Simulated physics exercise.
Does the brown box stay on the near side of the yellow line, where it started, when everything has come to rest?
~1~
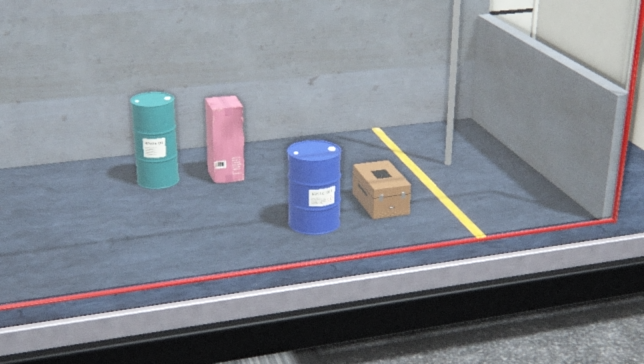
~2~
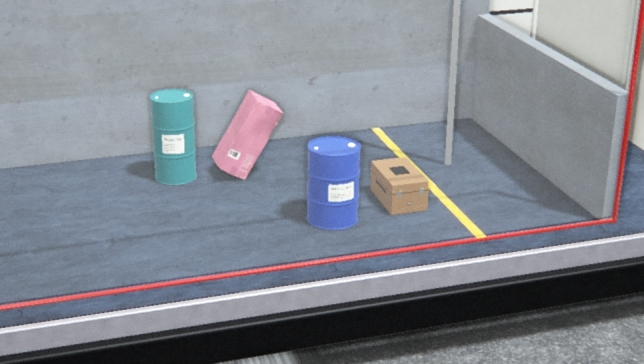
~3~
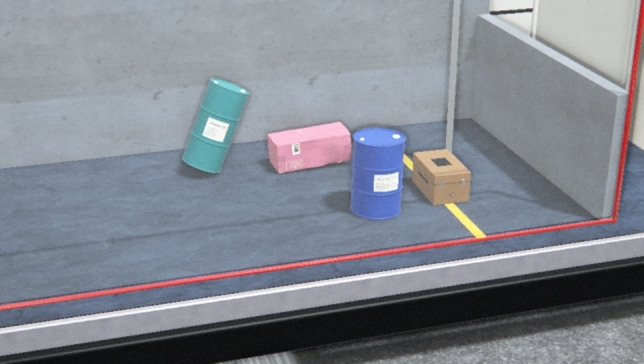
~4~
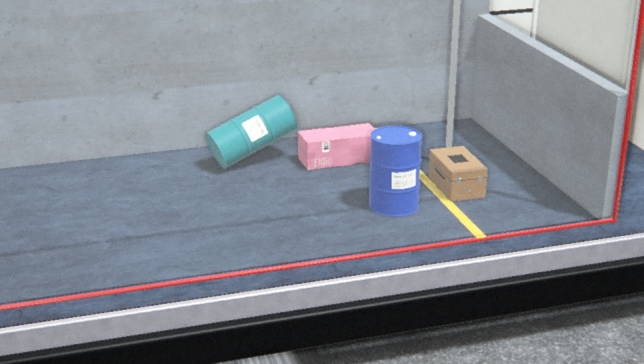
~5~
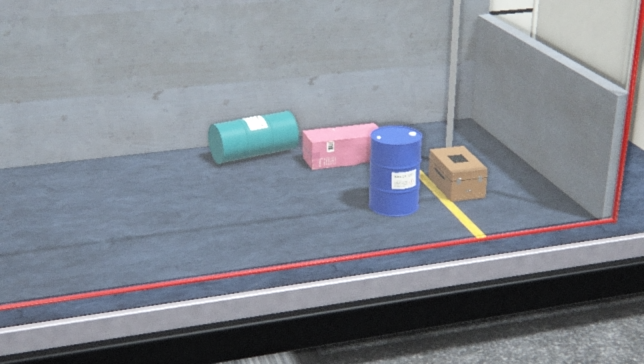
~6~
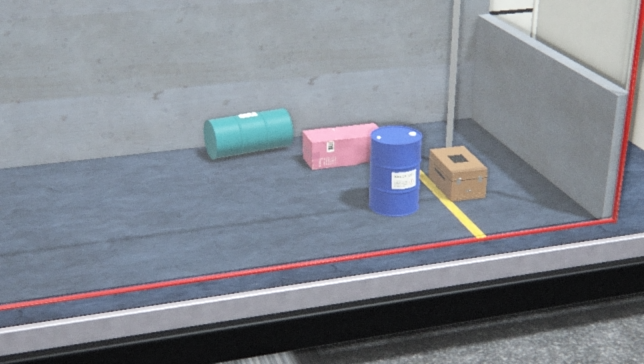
No, the brown box slides to the right and comes to rest beyond the yellow line.
